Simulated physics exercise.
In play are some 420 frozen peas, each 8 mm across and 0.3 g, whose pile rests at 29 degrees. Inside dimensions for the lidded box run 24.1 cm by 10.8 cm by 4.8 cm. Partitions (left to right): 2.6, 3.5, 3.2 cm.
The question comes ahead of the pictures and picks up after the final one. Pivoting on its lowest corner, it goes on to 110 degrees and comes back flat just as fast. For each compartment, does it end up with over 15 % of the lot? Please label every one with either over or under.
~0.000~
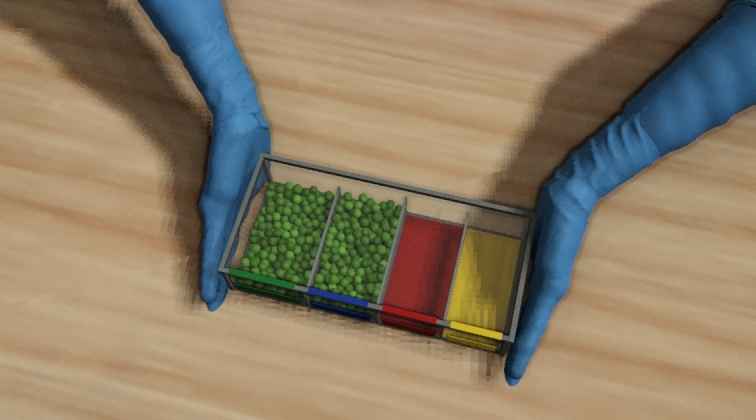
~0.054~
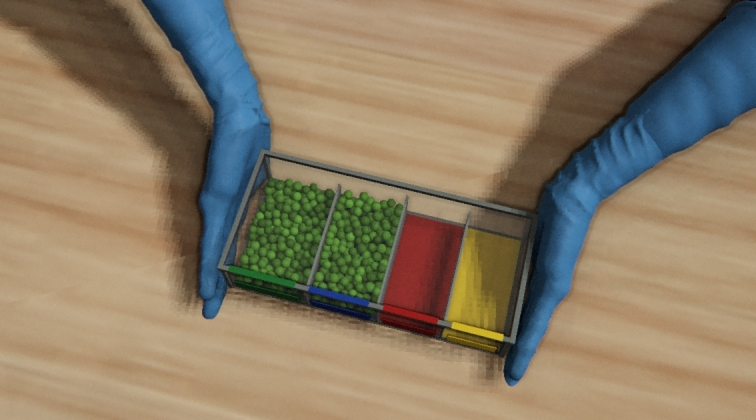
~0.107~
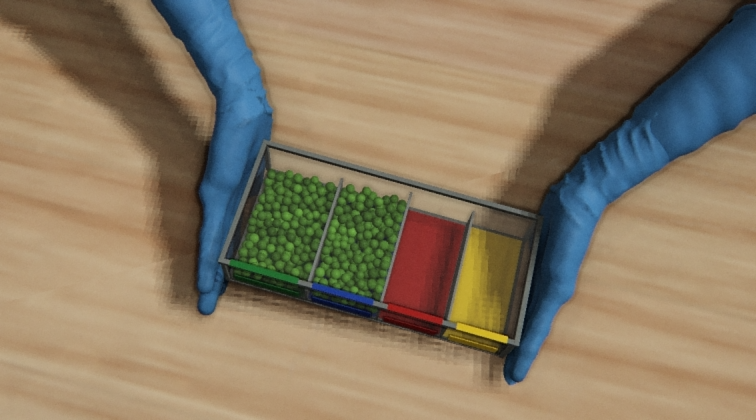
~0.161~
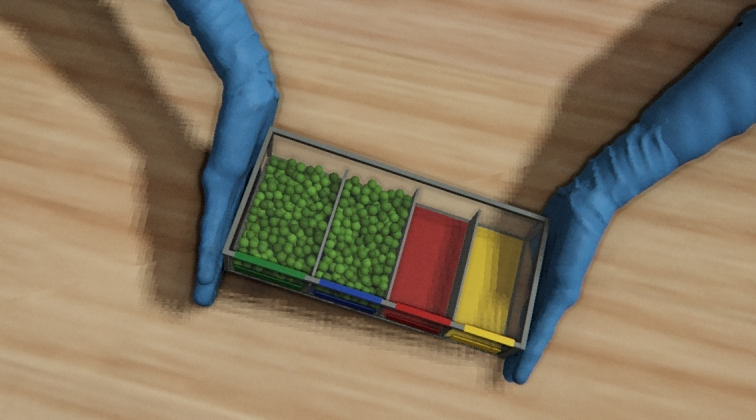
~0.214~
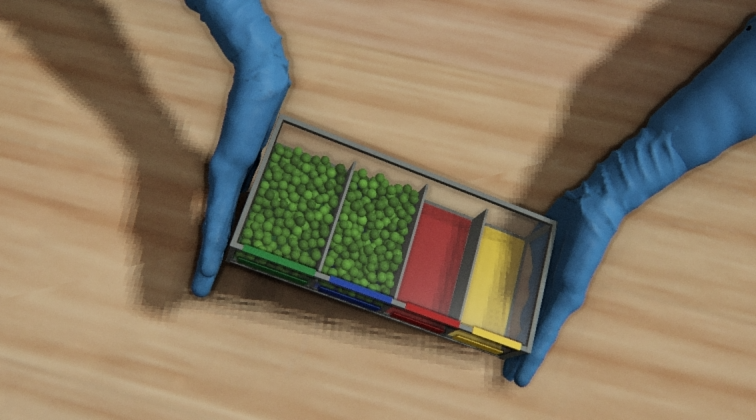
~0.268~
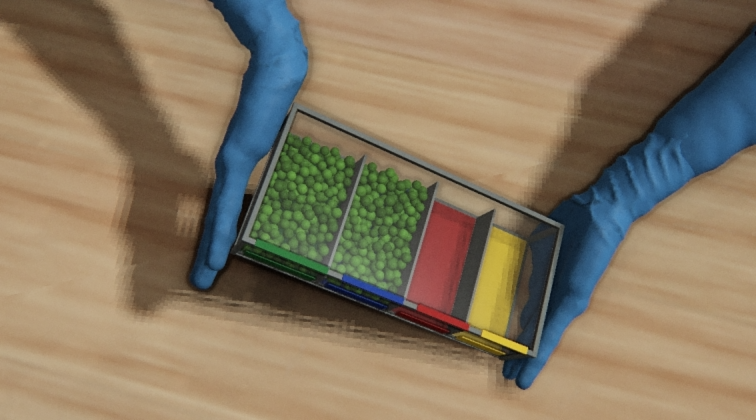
Labels - red: Under; blue: Over; green: Under; yellow: Under.
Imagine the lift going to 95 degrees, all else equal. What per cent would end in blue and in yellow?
Then blue would hold 85 percent and yellow 10 percent.
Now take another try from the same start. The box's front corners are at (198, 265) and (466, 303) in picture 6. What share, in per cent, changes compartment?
In that case close to 50 per cent.
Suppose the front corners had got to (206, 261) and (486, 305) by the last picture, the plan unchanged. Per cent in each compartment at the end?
That leaves red with 0 percent, blue with 0, green with 100 and yellow with 0 percent.
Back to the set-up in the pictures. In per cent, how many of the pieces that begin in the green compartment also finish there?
That compartment keeps close to 10 per cent of its own pieces.
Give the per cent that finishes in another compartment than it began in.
It works out to about 45 per cent.
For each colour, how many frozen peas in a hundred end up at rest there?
Per cent by colour - red 0, blue 85, green 5, yellow 10.
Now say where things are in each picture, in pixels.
The first picture shows box tilt 0 degrees, front corners at (224, 268) and (509, 337); blue 55 %, green 45 %.
The second picture shows box tilt 1 degrees, front corners at (223, 266) and (510, 339).
The third picture shows box tilt 5 degrees, front corners at (224, 259) and (514, 341), lowest corner right front.
The fourth picture shows box tilt 12 degrees, front corners at (228, 251) and (520, 344), lowest corner right front.
The fifth picture shows box tilt 18 degrees, front corners at (236, 243) and (526, 348), lowest corner right front.
The sixth picture shows box tilt 24 degrees, front corners at (248, 238) and (531, 352), lowest corner right front; blue 55 %, green 45 %. The box's pace is about 115 degrees a second.
After 1.12 s, tilt 109 degrees; blue 75 %, green 15 %, yellow 10 %.
After 1.68 s, tilt 47 degrees; blue 85 %, green 5 %, yellow 10 %.
After 2.30 s, tilt 0 degrees; blue 85 %, green 5 %, yellow 10 %.
In the end, at 2.7 s, red 0 %, blue 85 %, green 5 %, yellow 10 %.
